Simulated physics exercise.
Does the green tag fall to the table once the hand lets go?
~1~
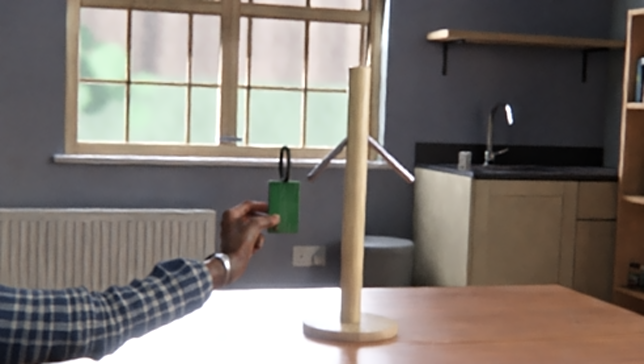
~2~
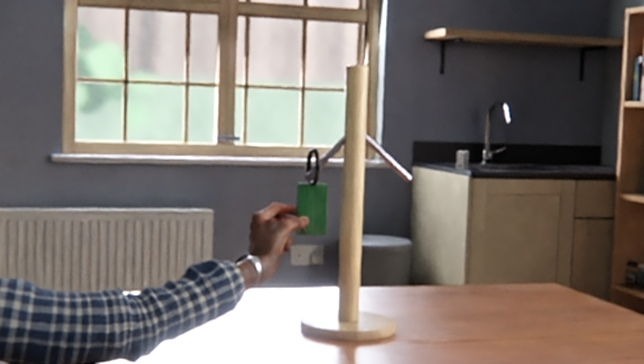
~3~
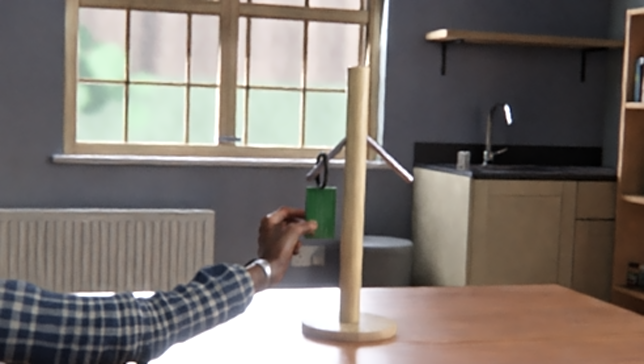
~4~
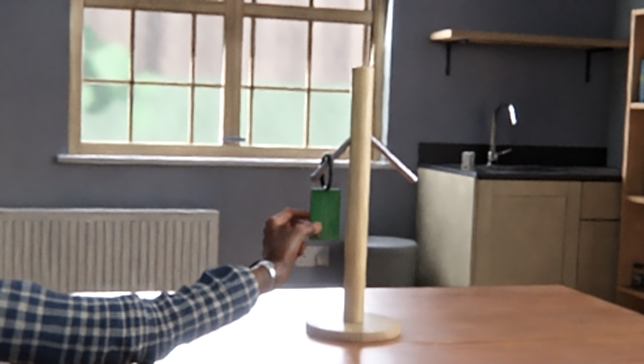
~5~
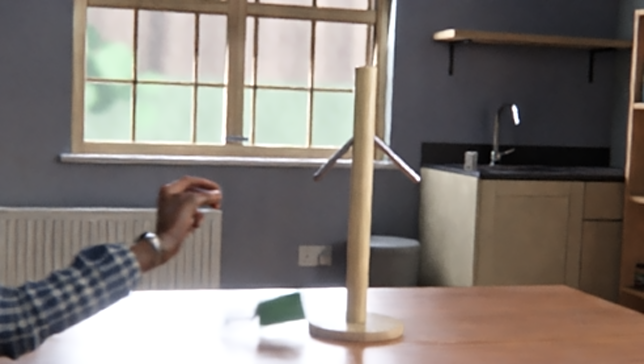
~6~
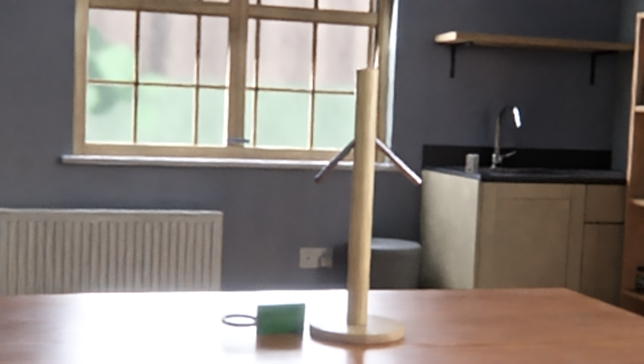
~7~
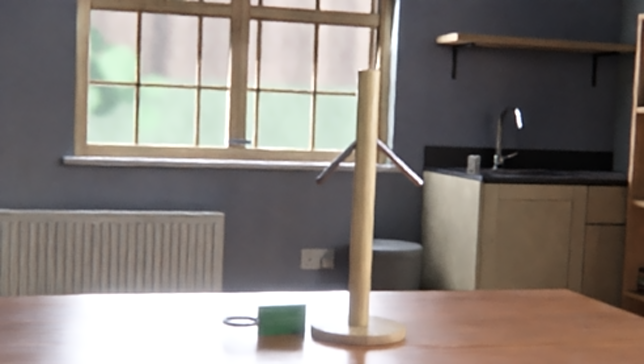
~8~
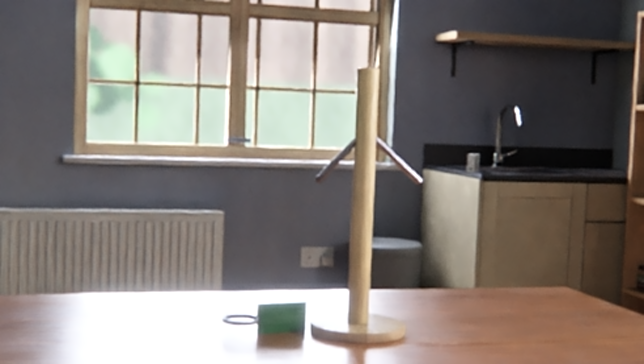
Yes, the green tag drops from the peg stand and ends up lying on the table beside its base.
